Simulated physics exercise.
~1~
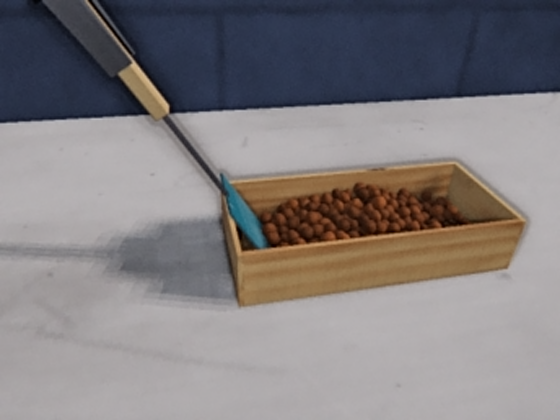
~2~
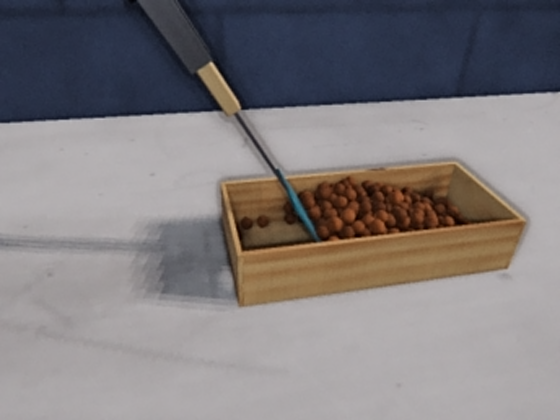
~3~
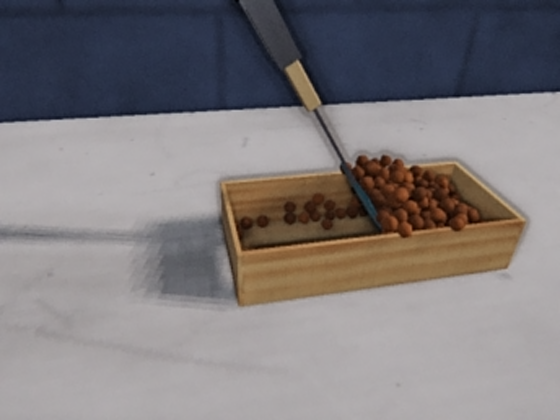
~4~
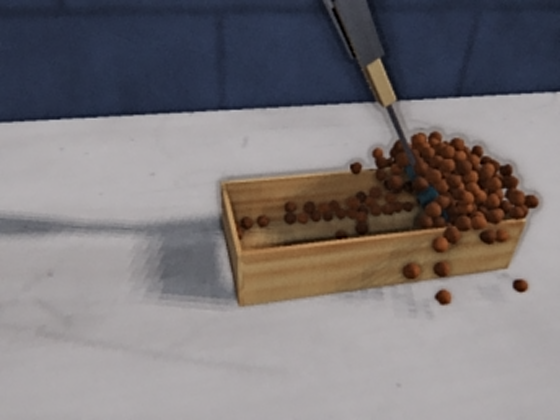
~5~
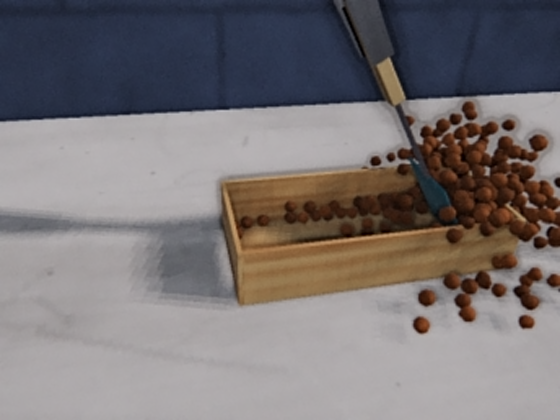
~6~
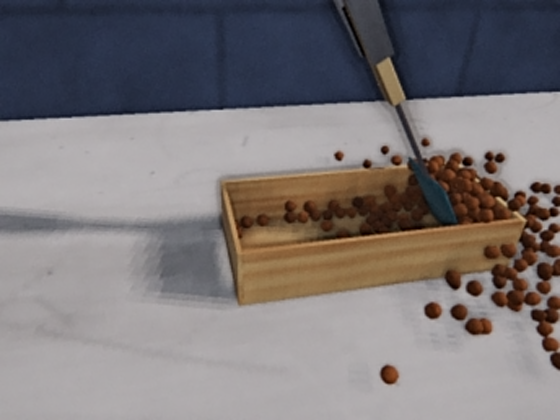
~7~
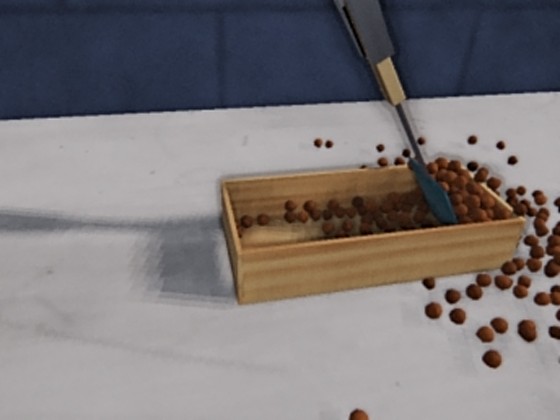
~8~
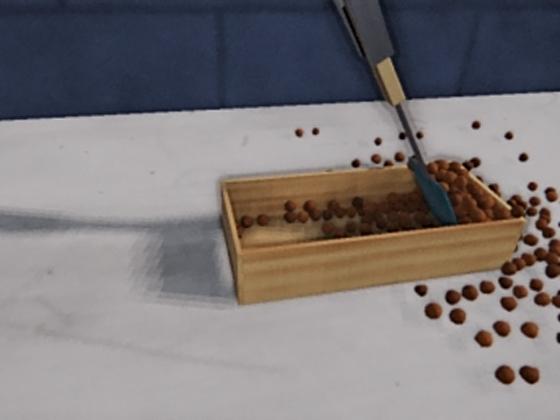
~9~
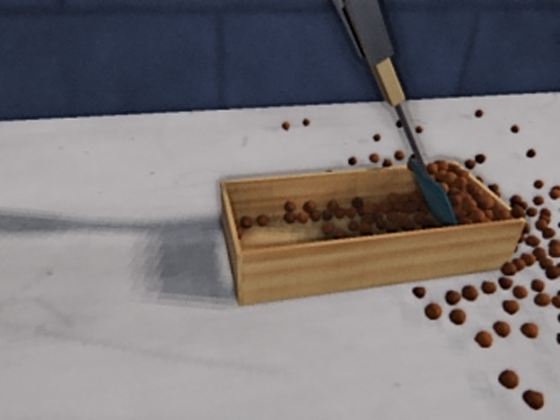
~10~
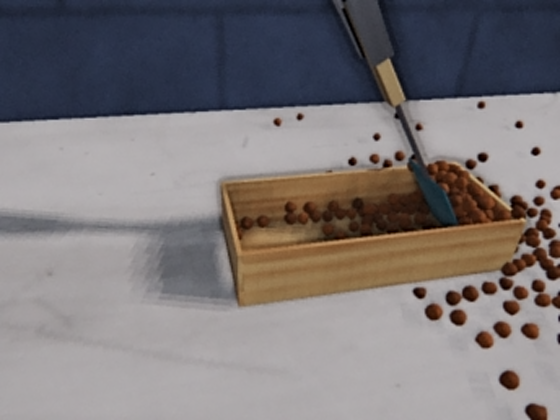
A blue-bladed paddle swept right through a wooden-looking tin of small brown hazelnuts, heaping them against the far end until many spilled over the rim, then stopped while the strays scattered and rolled across the pale tabletop, leaving plenty still inside.
